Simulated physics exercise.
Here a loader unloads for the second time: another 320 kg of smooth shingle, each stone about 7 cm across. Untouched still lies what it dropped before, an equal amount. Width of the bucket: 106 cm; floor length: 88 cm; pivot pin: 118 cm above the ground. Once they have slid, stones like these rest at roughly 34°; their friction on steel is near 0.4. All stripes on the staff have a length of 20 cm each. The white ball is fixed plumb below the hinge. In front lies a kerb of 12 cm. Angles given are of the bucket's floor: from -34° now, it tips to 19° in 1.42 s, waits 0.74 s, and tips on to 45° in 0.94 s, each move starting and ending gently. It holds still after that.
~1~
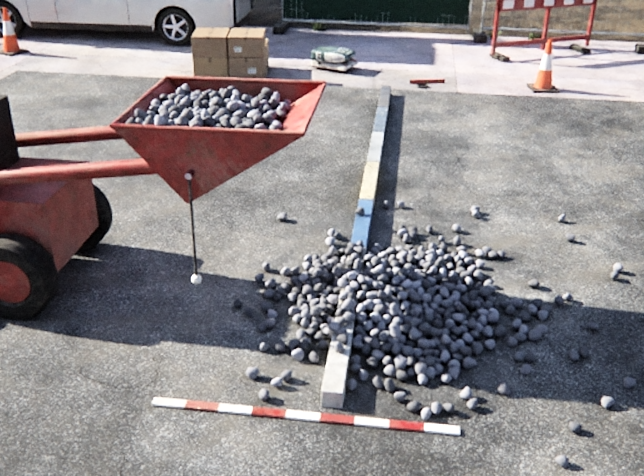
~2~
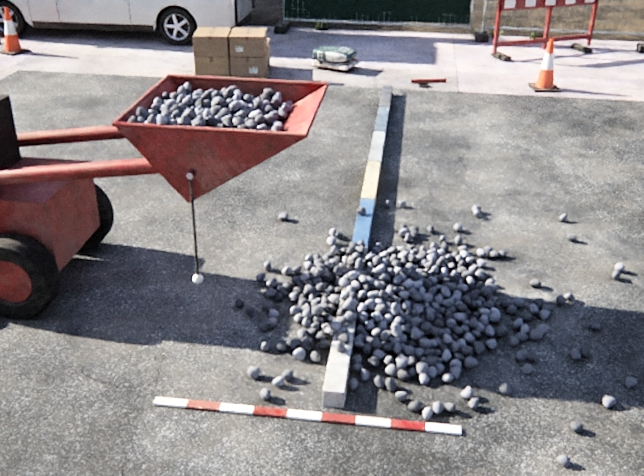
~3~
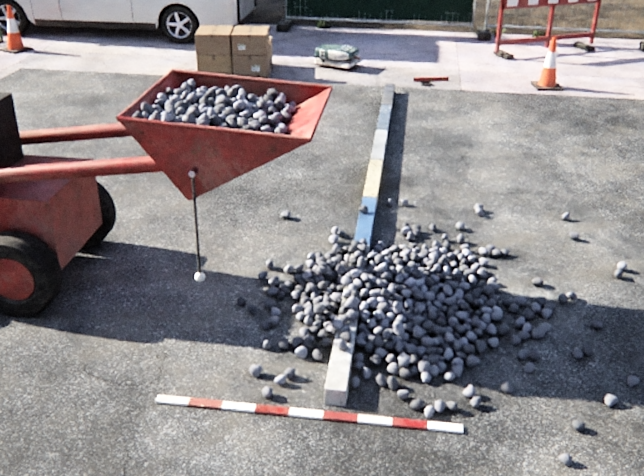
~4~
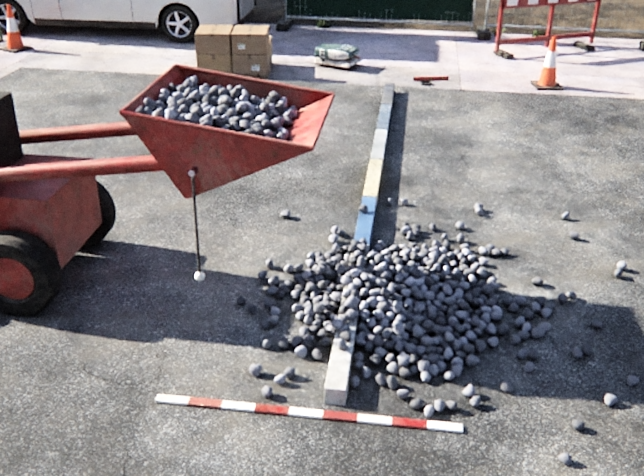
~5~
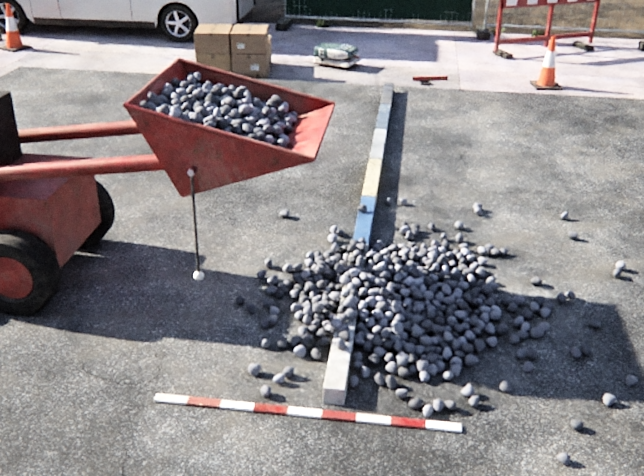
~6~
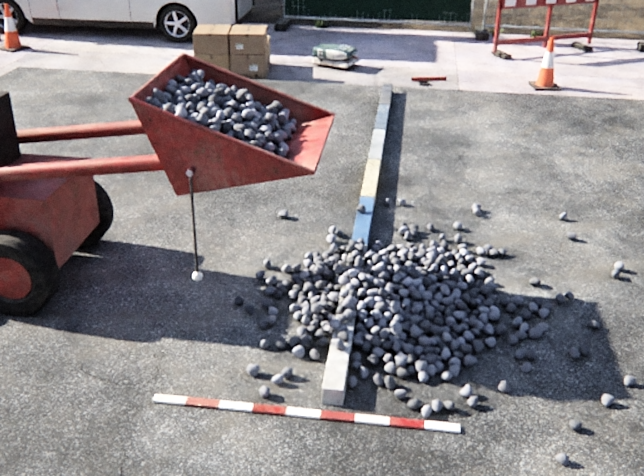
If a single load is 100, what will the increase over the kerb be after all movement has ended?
The increase will be around 49 per cent.
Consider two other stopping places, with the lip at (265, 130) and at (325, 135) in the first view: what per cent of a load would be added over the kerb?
The first position would add some 15 per cent, the second some 70.
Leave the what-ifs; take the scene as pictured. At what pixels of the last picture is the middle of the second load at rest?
The centre sits about (357, 282).
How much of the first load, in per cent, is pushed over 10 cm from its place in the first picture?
Some 10 percent, give or take.
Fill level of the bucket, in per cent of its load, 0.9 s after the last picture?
That works out to about 85 %.
Then, 0.5 s after the last picture the floor is at 11°; in per cent of one load, 100 in the bucket, 23 on this side of the kerb, 77 over the kerb; the foremost stones are at (604, 293).
Then, 0.9 s after the last picture the floor is at 19°; in per cent of one load, 85 in the bucket, 38 on this side of the kerb, 77 over the kerb; the foremost stones are at (604, 293).
Then, 2.9 s after the last picture the floor is at 45°; in per cent of one load, 0 in the bucket, 74 on this side of the kerb, 126 over the kerb; the foremost stones are at (604, 293).
Then, 5.5 s after the last picture the floor is at 45°; in per cent of one load, 0 in the bucket, 74 on this side of the kerb, 126 over the kerb; the foremost stones are at (604, 293). Net gain over the kerb, 49.
